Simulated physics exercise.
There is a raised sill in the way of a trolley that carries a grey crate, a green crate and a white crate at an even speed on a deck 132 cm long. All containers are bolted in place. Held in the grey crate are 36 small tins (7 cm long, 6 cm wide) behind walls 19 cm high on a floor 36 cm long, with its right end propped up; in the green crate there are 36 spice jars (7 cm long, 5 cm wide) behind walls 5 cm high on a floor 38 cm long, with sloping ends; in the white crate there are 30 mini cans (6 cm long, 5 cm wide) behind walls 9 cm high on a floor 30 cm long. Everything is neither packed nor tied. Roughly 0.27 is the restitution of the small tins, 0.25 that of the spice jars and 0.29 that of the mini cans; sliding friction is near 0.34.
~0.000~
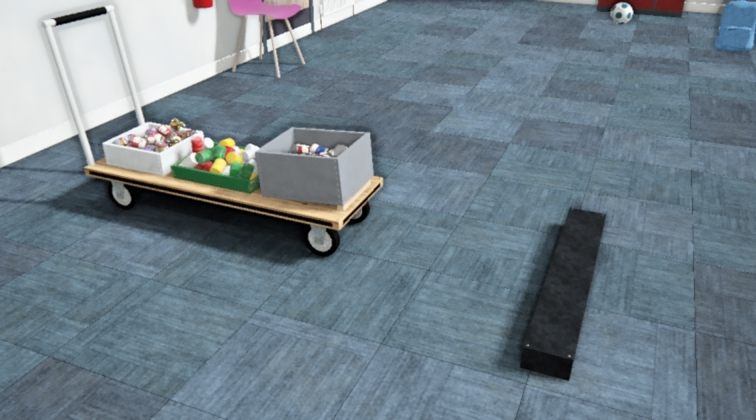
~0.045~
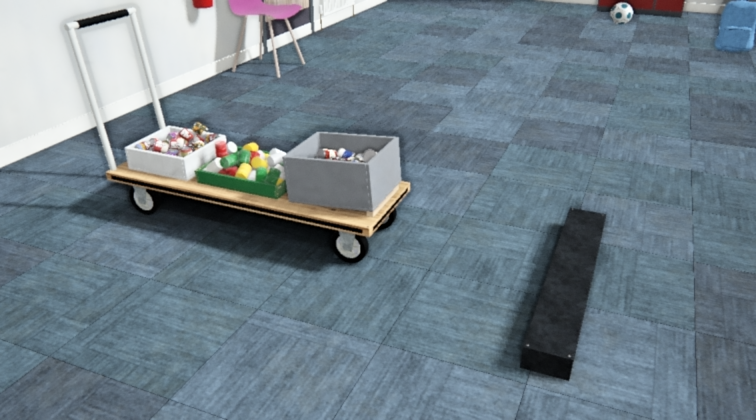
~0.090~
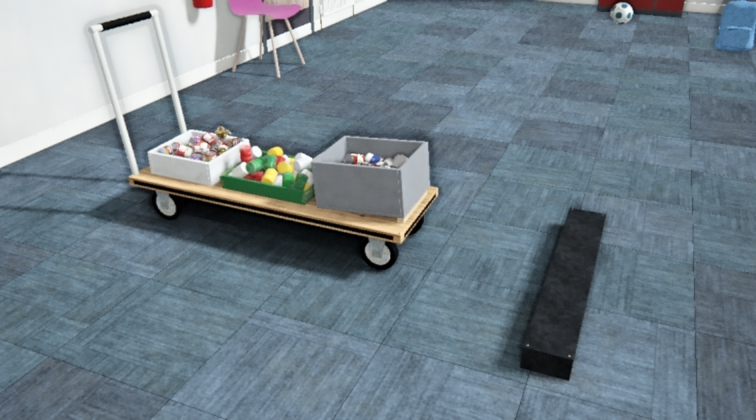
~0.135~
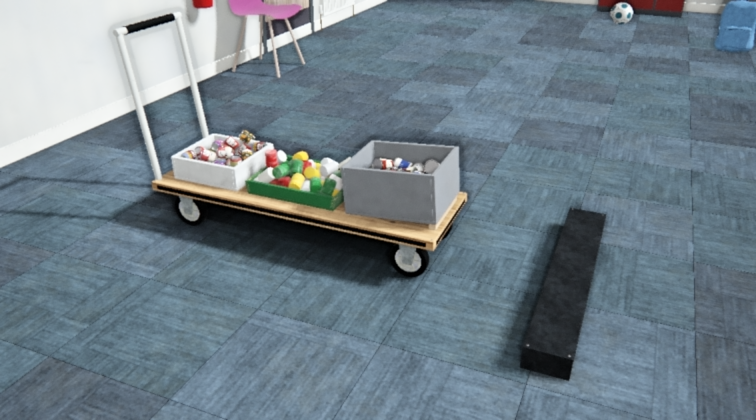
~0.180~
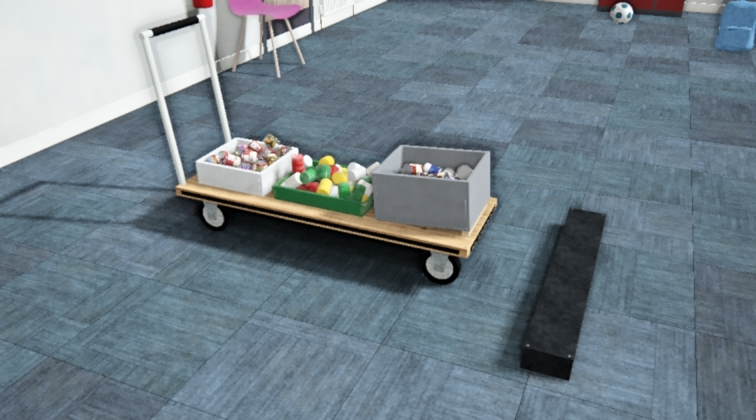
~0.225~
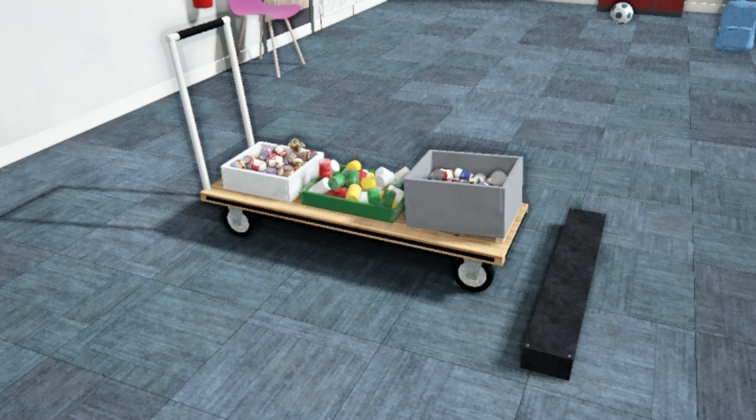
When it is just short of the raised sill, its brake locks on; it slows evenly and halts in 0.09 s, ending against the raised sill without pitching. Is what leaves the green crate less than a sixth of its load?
A sixth is surpassed.
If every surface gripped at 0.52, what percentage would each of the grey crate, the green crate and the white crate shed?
Grey crate 0, green crate 20, white crate 10 per cent.
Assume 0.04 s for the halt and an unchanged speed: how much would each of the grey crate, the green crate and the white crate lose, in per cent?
In that case grey crate 0, green crate 40 and white crate 20 per cent.
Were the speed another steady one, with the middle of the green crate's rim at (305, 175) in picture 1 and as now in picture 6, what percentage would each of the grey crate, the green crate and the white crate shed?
Grey crate 0 %, green crate 0 %, white crate 0 %.
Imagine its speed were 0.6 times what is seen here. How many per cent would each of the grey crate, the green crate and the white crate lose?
Grey crate 0, green crate 20, white crate 0 per cent.
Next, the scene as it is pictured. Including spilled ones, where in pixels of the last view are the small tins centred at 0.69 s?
In the last picture they centre on about (508, 206).
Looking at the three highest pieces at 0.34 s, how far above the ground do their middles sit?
Mean height: Near 42 cm.
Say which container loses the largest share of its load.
Green crate.
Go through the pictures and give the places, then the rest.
In the first frame (each is followed by its nearest rim corner in this view), green crate, (250, 181); grey crate, (336, 158); 84 cm short of the stop; none out.
In the second frame, green crate, (276, 186); grey crate, (366, 164); 71 cm short of the stop.
In the third frame, green crate, (304, 191); grey crate, (398, 169); 58 cm short of the stop.
In the fourth frame, green crate, (333, 197); grey crate, (431, 175); 45 cm short of the stop.
In the fifth frame, green crate, (362, 203); grey crate, (466, 181); 32 cm short of the stop.
In the sixth frame, green crate, (393, 209); grey crate, (502, 187); 19 cm short of the stop; none out.
After 0.24 s, the brake bites.
After 0.34 s, grey crate 36 in, 0 out, green crate 35 in, 1 out and white crate 30 in, 0 out.
After 0.46 s, grey crate 36 in, 0 out, green crate 30 in, 6 out and white crate 27 in, 3 out.
After 0.69 s, grey crate 36 in, 0 out, green crate 26 in, 10 out and white crate 25 in, 5 out.
Outcome (at 1.20 s), grey crate 36 in, 0 out, green crate 25 in, 11 out and white crate 25 in, 5 out. Asked share, 11 of 36, 31 per cent.
